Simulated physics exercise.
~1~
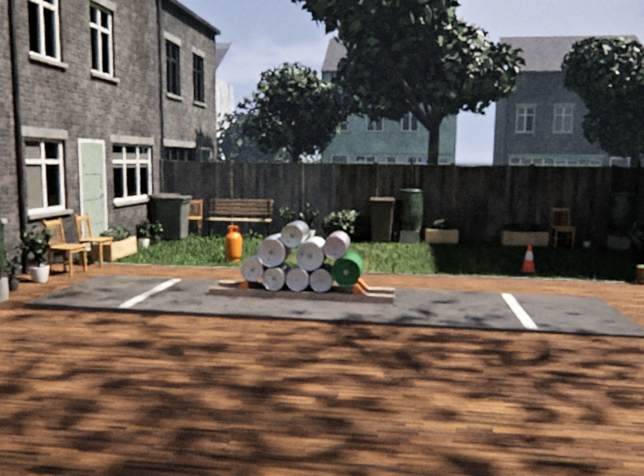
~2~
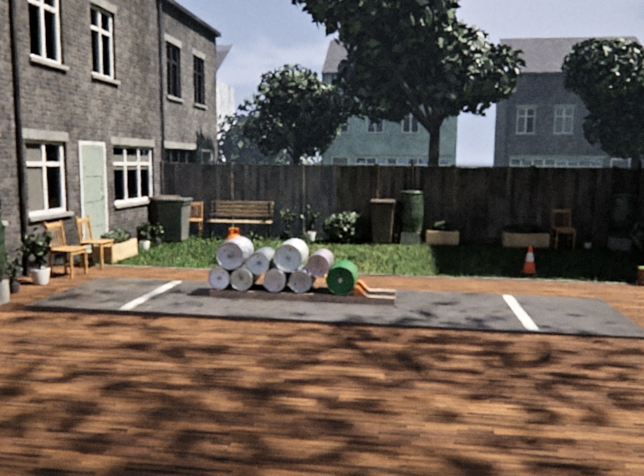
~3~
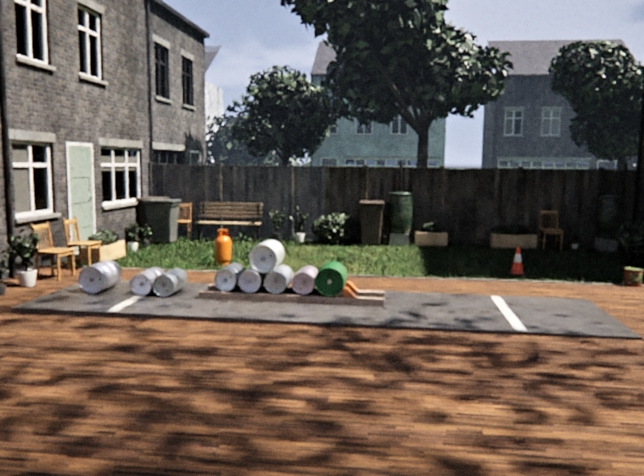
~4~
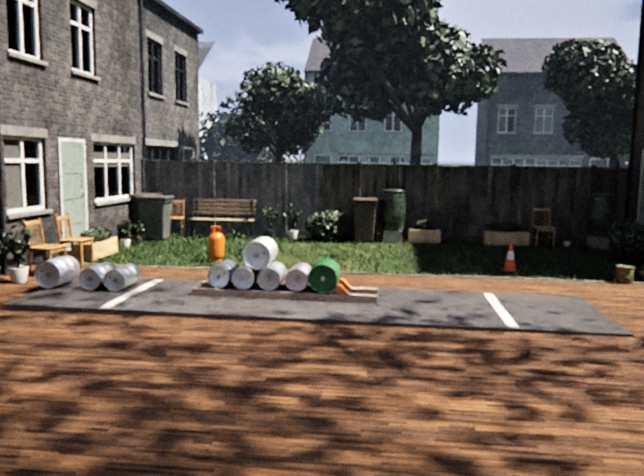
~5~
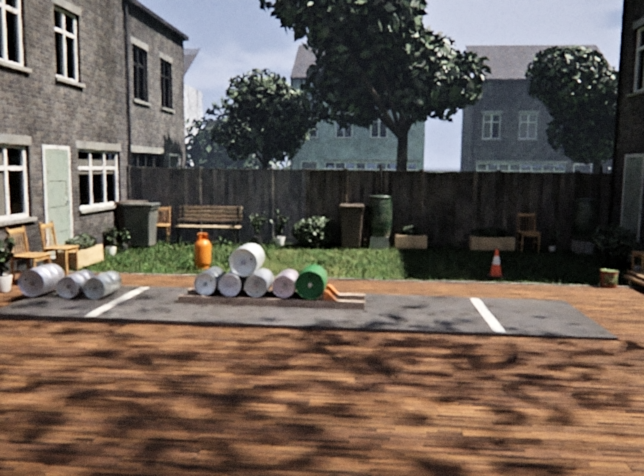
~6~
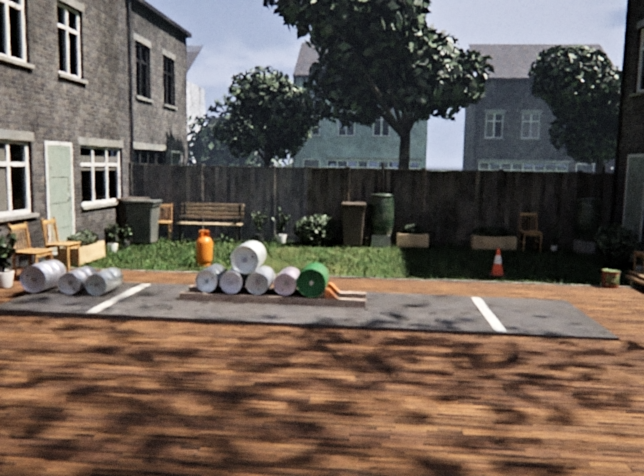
A stack of pale, barrel-like kegs, with a green one at its right end, sits on low bearers across a grey concrete pad, seen from the front across a sunlit wooden deck. Brick houses, a dark fence, trees, an orange canister and a traffic cone stand around and behind it. The pile slumps and spreads to the left, while the green keg rolls slightly left. Three pale kegs roll away across the left white line as the view shifts right. They come to rest near the wooden chairs, leaving five kegs in a row, green at the right, with one pale keg on top.
